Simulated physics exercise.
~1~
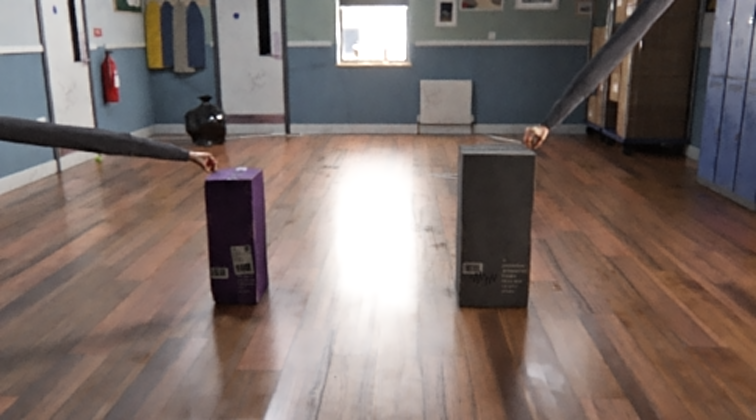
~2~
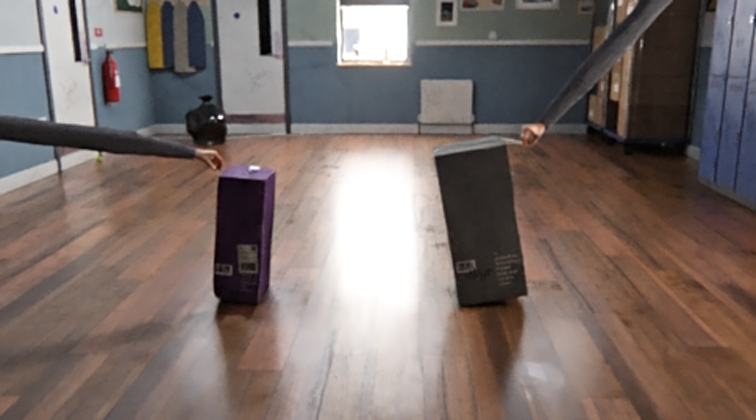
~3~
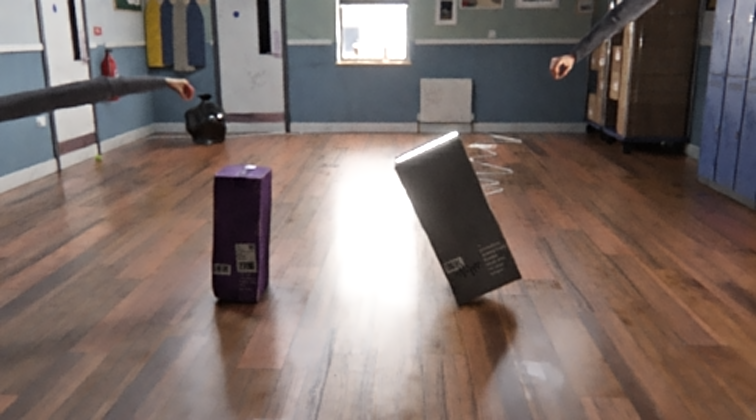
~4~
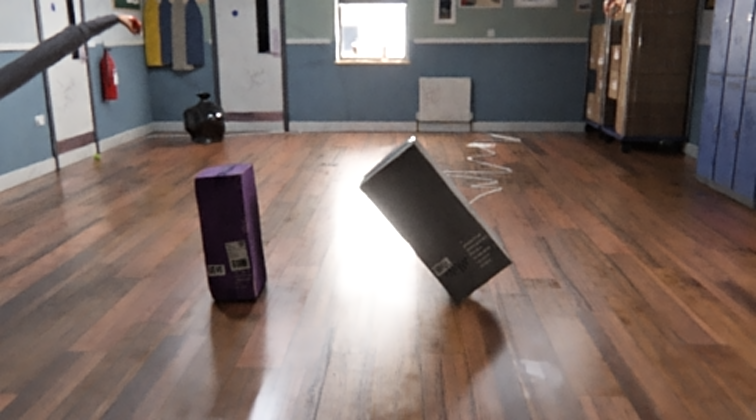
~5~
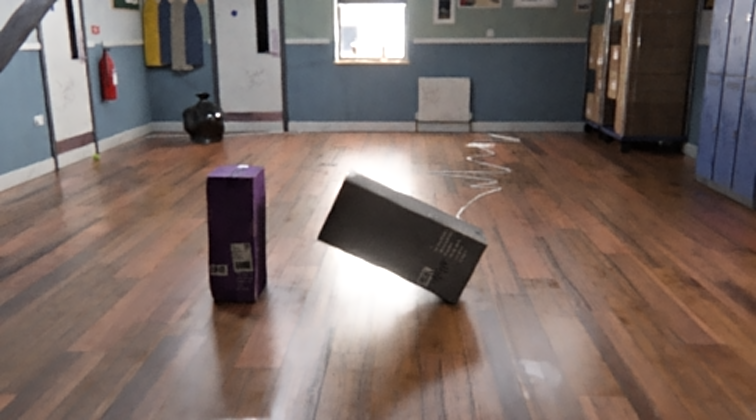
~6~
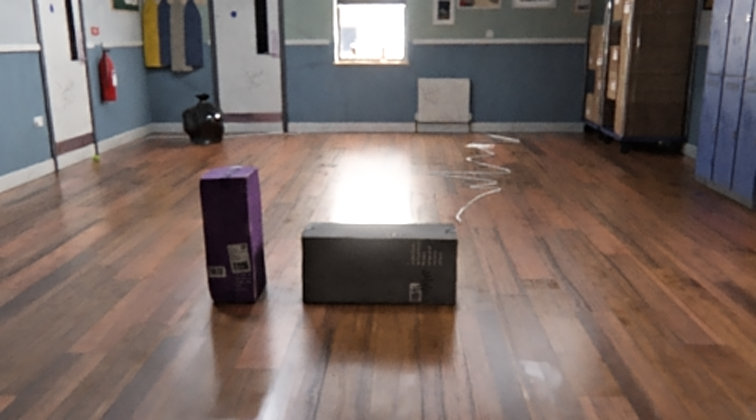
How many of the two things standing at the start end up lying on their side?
One of them does. The grey box ends on its side, while the purple parcel is still standing.
